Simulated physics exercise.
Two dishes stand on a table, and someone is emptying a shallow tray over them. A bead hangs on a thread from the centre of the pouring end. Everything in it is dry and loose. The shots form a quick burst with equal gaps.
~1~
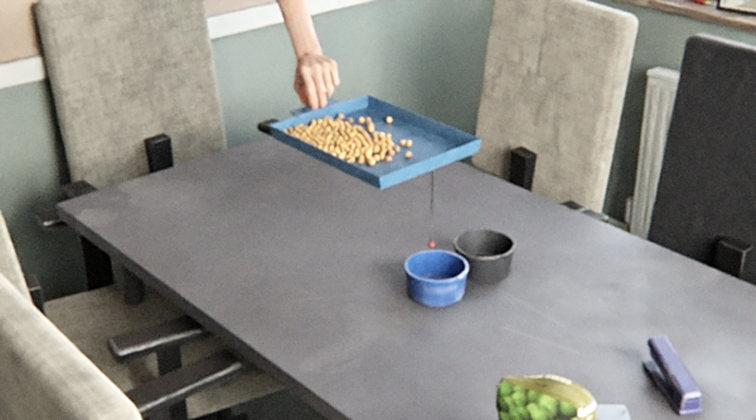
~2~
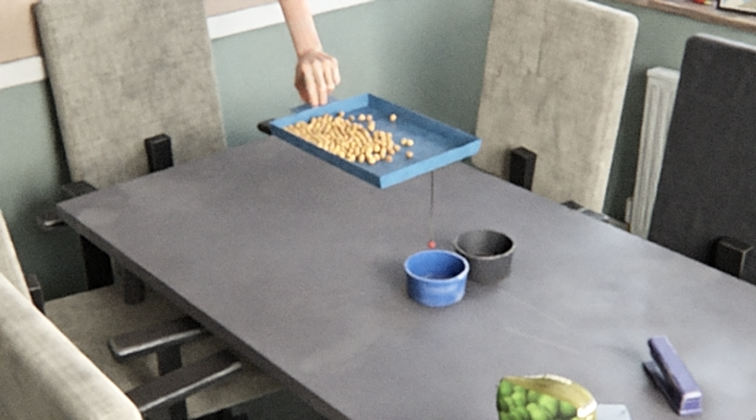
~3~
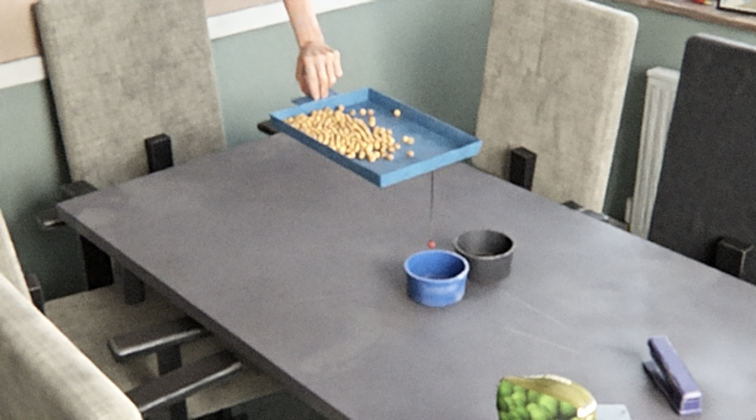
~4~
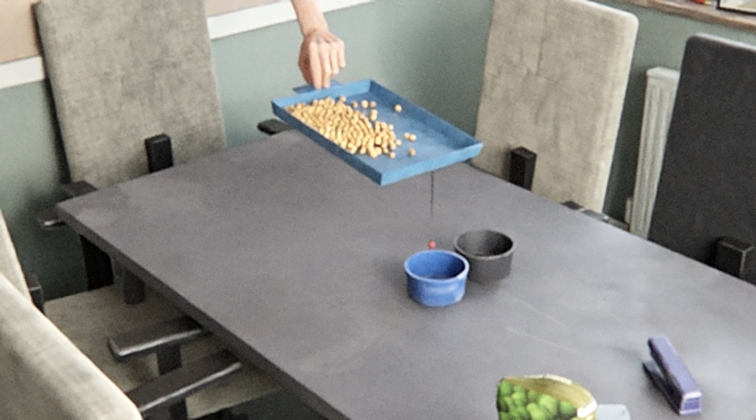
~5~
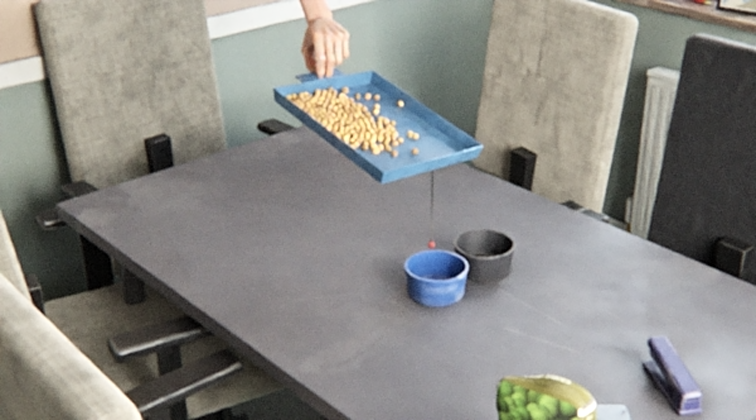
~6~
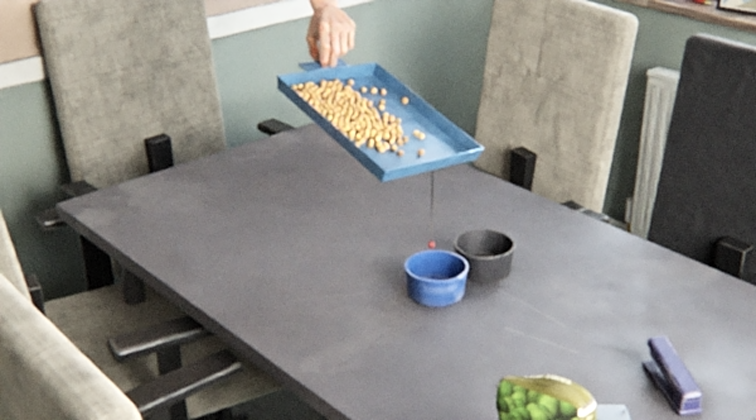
To begin with, a hand holds a shallow blue tray of small, round, tan beads nearly level above a dark table, where a blue dish and a black dish stand beneath a hanging red bead. The hand then gradually raises the tray's far end, and the beads shift slightly down the slope.
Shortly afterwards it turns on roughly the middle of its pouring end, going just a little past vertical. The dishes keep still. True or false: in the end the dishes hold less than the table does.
False.
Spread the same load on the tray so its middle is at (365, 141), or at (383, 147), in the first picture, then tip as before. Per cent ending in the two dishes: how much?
Roughly 90 % and then 90 %.
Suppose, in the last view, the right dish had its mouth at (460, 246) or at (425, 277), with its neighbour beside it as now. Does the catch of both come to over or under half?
Shy of half, then shy of half.
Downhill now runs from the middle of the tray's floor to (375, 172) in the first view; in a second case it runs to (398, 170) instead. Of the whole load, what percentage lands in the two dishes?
Roughly 0 % in the first case and 10 % in the second.
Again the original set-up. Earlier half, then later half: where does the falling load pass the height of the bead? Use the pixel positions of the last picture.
Close to (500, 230), then close to (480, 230).
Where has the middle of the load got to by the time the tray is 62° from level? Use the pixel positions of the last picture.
The load is centred about (464, 161).
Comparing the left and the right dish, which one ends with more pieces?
The one at right ends up fuller.
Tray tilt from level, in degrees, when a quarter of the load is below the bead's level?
I'd put it at about 70 degrees.
Soon, tray tipped steeply; about two thirds on the tray; a stray few in the left dish; a small part in the right dish; a small part outside both; about a quarter in the air.
A while on, tray tipped right over; about a quarter on the tray; a stray few in the left dish; about half in the right dish; about a quarter outside both; a small part in the air.
Towards the end, tray tipped past a quarter turn; a stray few in the left dish; about two thirds in the right dish; about a quarter outside both.
Finally, tray tipped past a quarter turn; a stray few in the left dish; about two thirds in the right dish; about a quarter outside both.
